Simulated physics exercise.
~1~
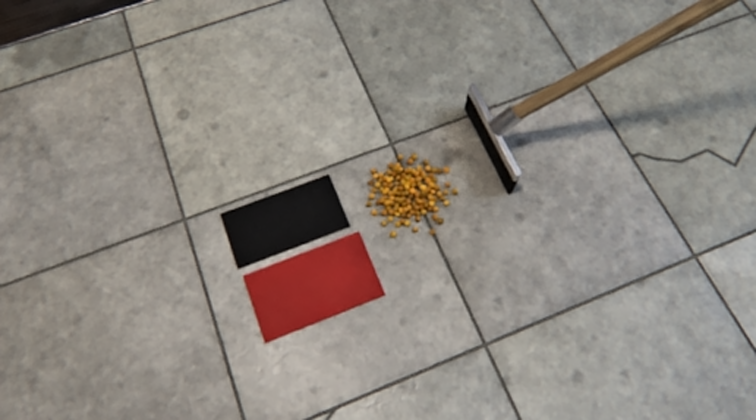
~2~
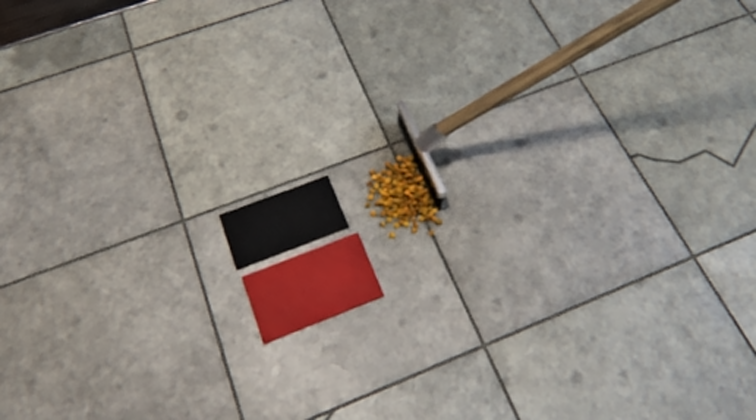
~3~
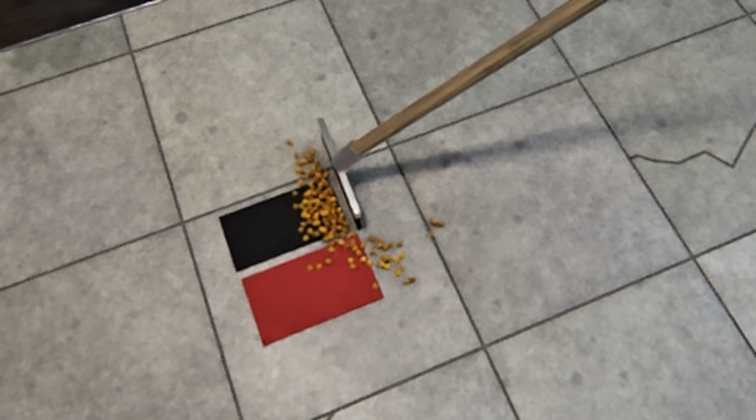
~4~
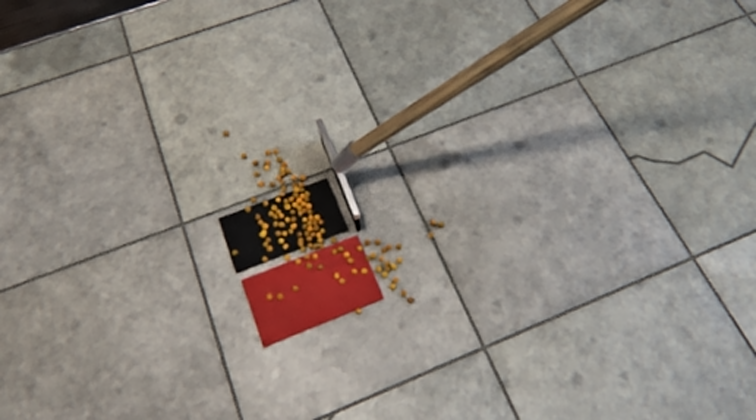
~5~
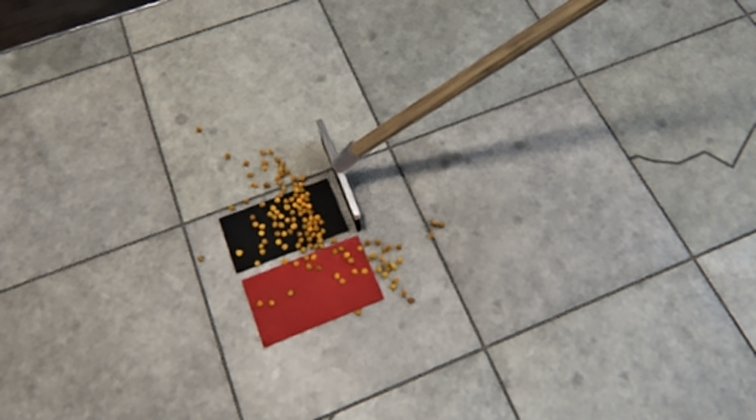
To begin with, a wooden-handled squeegee stands to the right of a small heap of golden kernels on a grey tiled floor, with a black mat and a red mat lying to the left. The squeegee slides left until its blade meets the heap. It keeps pushing, driving the kernels onto the black mat while some spill around the blade's lower end and onto the red one. The blade then halts at the mats' right side, and loose kernels scatter further left. Finally, many rest on the black mat, fewer on the red, and others on bare tile.
